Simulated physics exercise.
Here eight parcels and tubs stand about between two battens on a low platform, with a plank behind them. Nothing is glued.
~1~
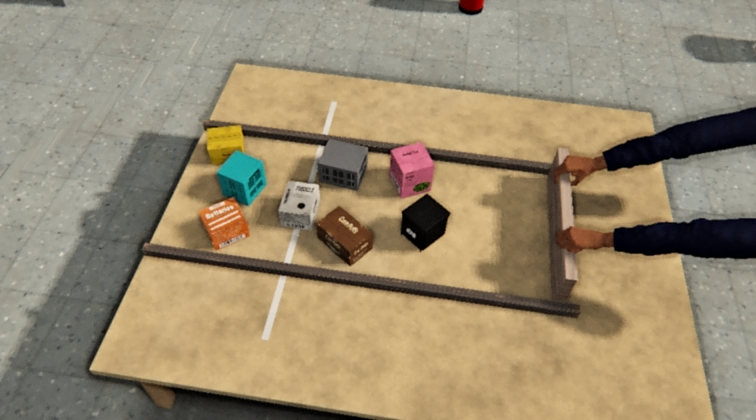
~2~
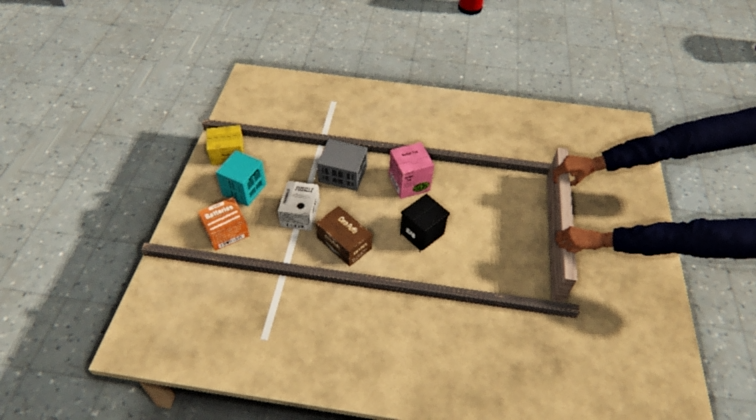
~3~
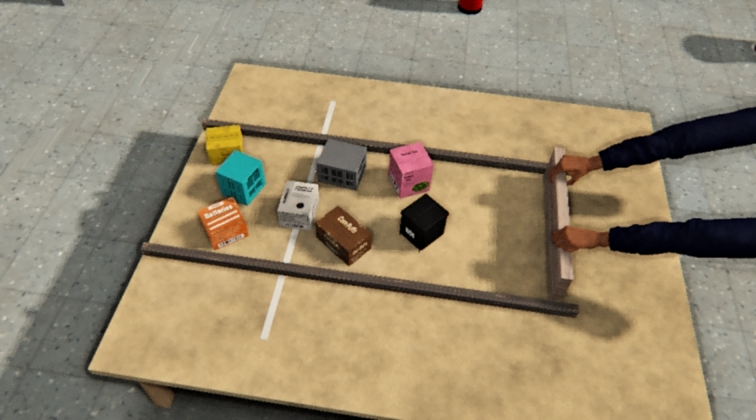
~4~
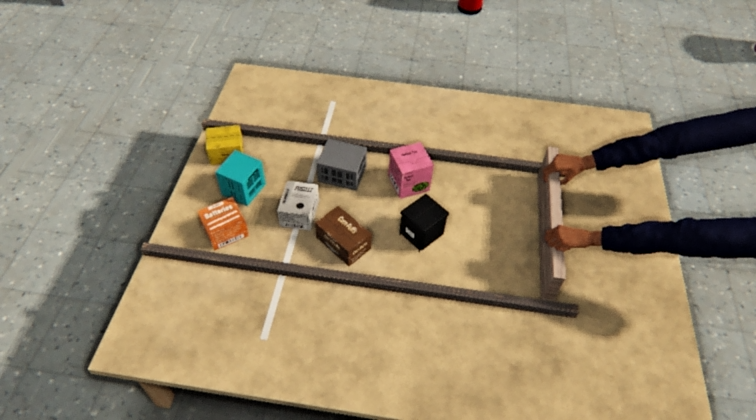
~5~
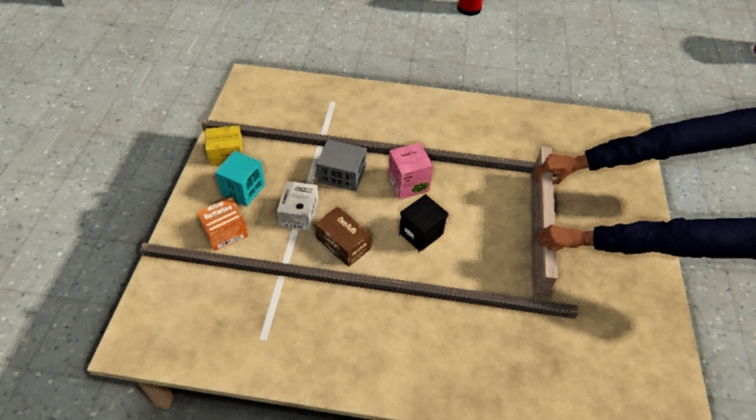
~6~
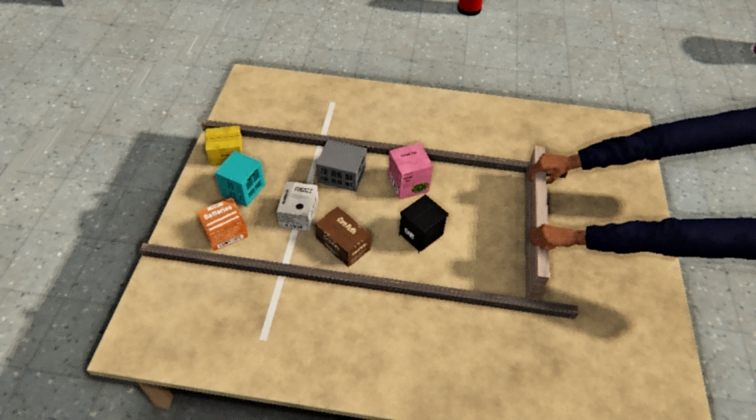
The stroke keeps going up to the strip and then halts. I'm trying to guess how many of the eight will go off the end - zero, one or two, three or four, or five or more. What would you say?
The drop will claim none of them.
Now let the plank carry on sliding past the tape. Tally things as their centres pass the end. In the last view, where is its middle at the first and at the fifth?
Around (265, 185); afterwards around (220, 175).
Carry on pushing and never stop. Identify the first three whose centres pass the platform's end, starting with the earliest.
Earliest to latest, that's the yellow box, the turquoise crate and the orange box.
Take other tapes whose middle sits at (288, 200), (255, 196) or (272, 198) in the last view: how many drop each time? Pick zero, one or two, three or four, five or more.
Zero; just one or two; zero.
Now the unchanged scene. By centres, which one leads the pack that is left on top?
It would be the yellow box.
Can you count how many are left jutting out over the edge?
The number overhanging is 0.
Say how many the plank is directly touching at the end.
It's touching 3 at the end.
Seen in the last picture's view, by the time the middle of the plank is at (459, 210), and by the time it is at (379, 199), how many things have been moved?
Moved so far: 0, then 4.
Soon after, none off yet; yellow box at rest near (225, 146); orange box at rest near (223, 224); turquoise crate at rest near (241, 179).
At rest, the number that fall off is zero.
